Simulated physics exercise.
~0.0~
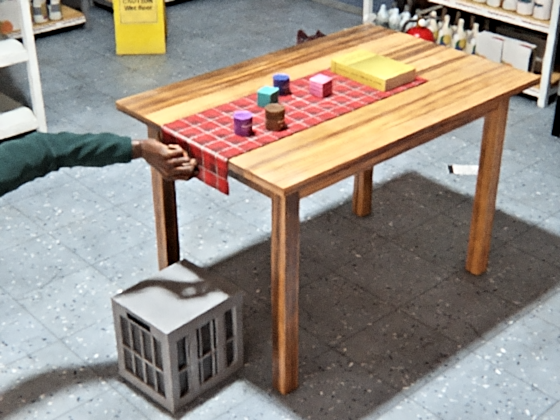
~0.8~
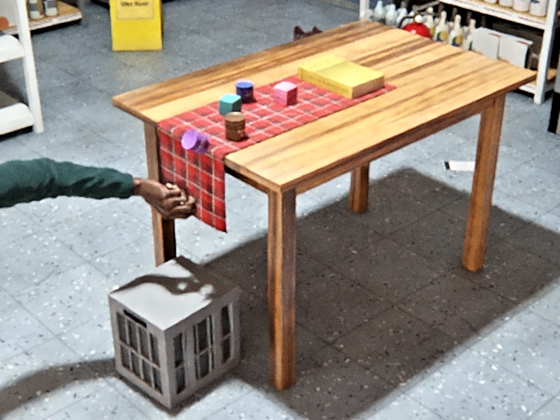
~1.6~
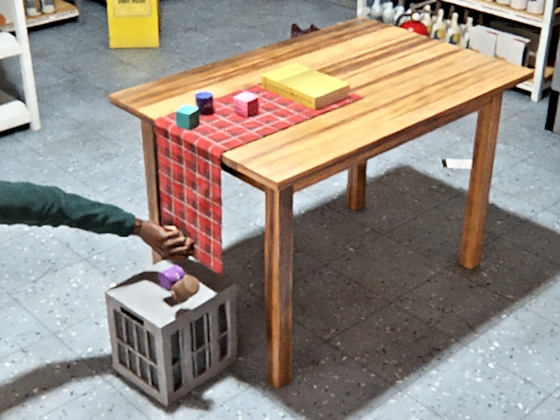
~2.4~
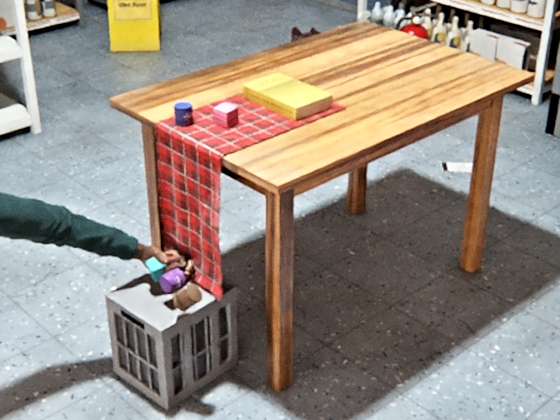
To begin with, a red checked cloth lies across a wooden table, holding a purple pot, a brown pot, a blue pot, a turquoise cube, a pink block and a yellow box, while a hand at the left grips its hanging end. The hand pulls the cloth down toward a grey crate on the floor, and the objects slide left with it. The purple pot tips at the table's edge, then it and the brown pot drop onto the crate. The turquoise cube follows them down. Finally, the cloth hangs low beside the crate, with the blue pot, pink block and yellow box still on the table.
